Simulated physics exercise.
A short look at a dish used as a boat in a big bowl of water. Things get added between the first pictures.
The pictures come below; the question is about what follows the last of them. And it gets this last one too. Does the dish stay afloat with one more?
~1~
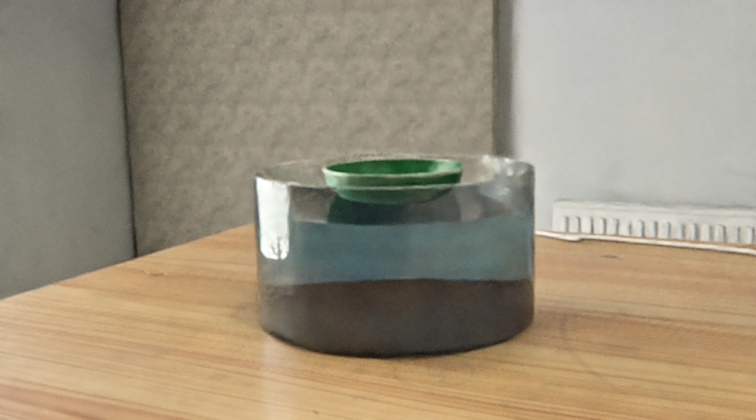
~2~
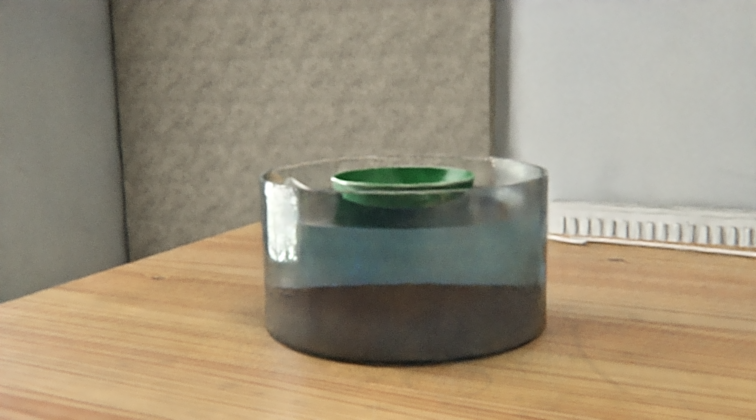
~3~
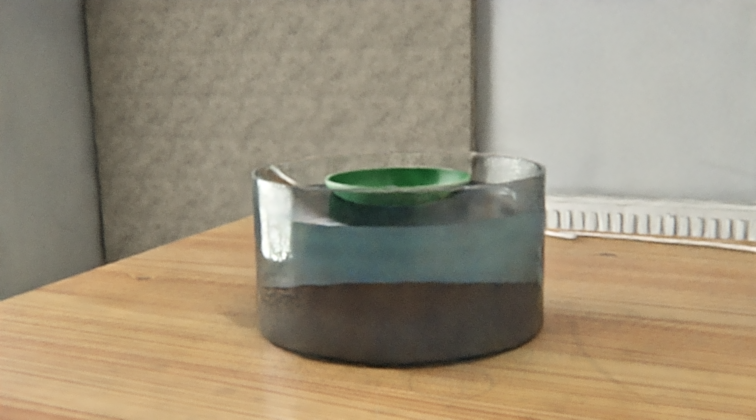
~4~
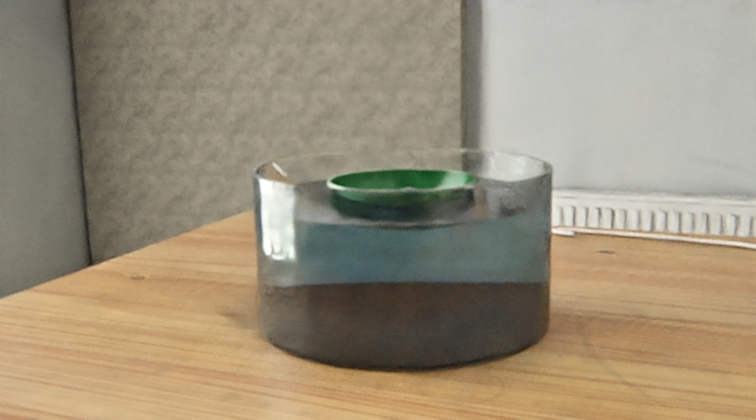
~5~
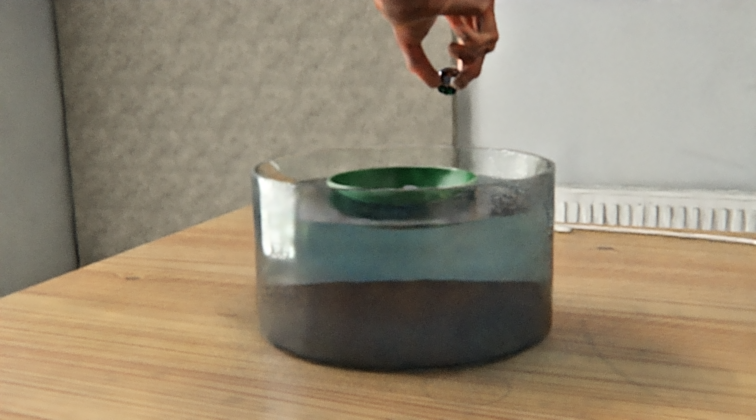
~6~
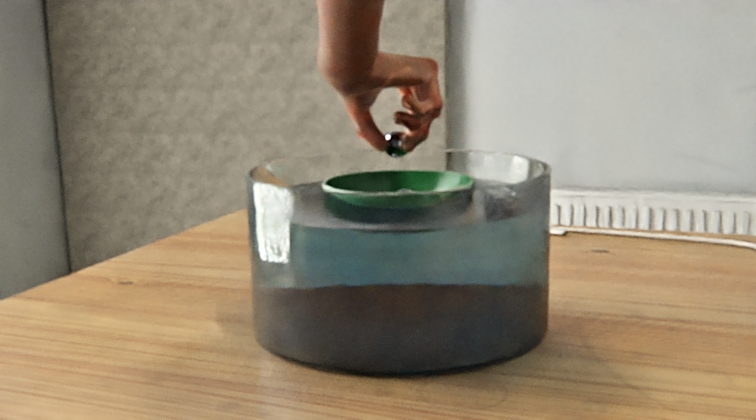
Yes, safe.
Shortly, the steel ball is in and the dish dips.
Then, it steadies; about a third of its side above the surface.
At the finish, the dish floats; about a third of its side above the surface.
